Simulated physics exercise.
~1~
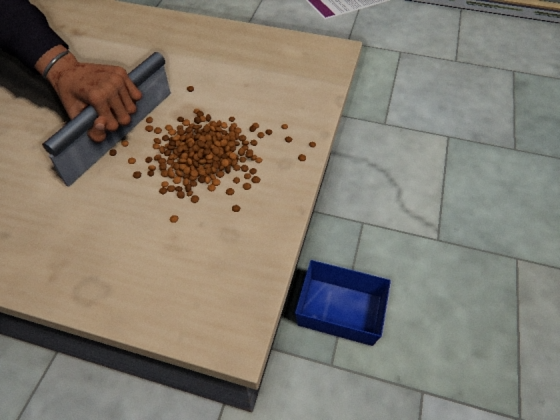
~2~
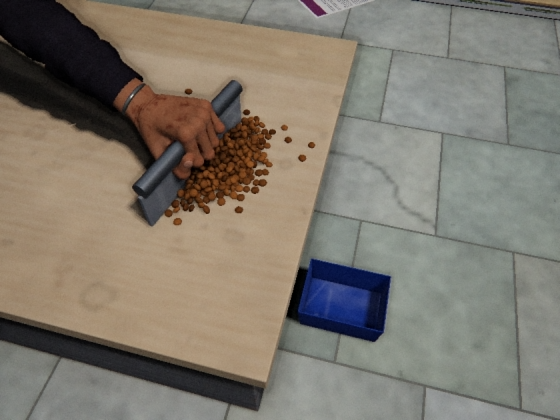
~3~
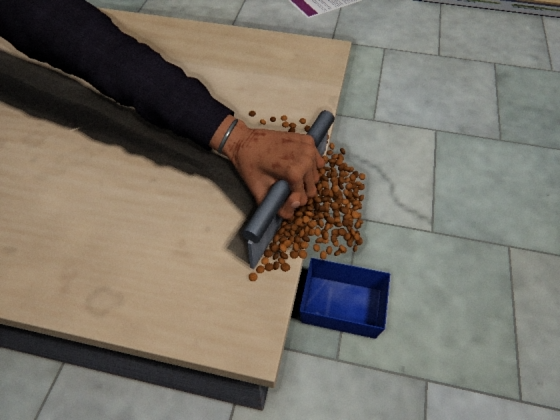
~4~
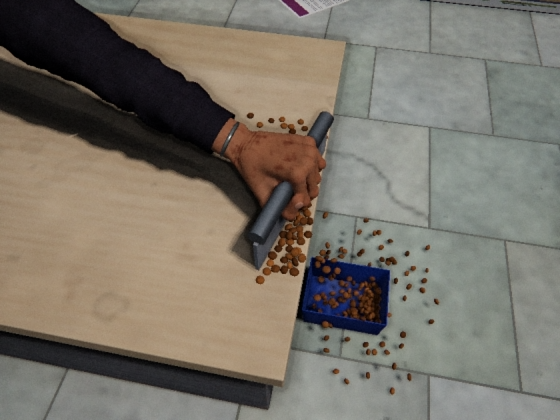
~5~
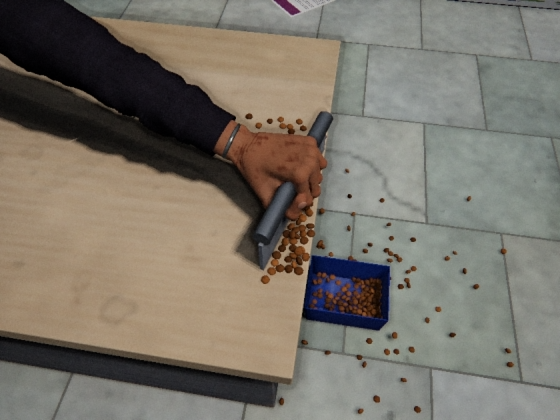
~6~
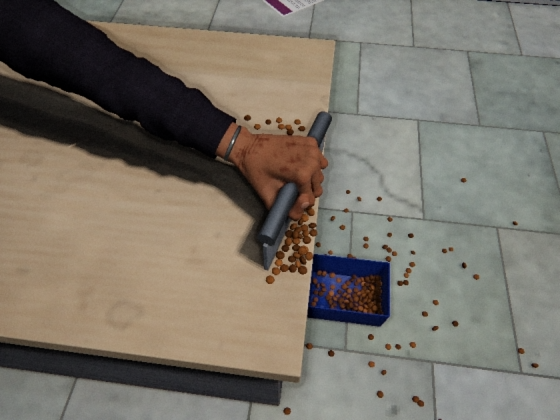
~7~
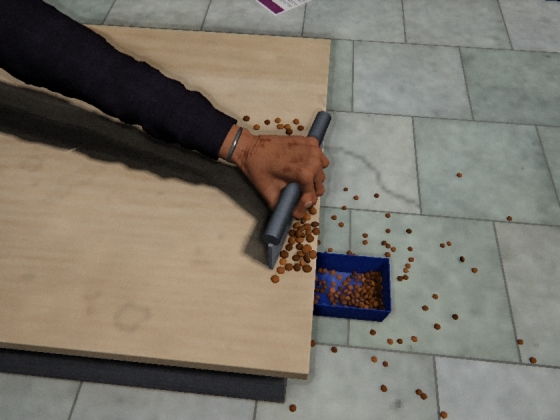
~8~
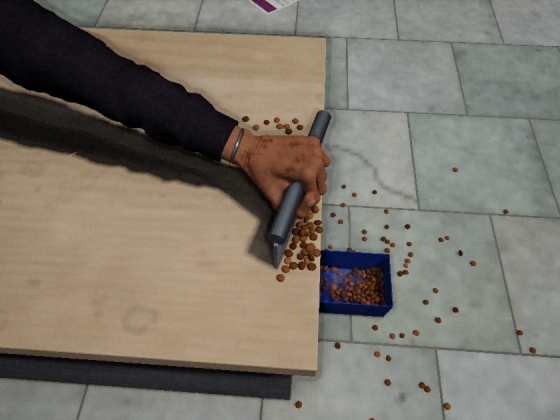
A hand pushes brown kibble off a board with a scraper, half missing the blue tin.
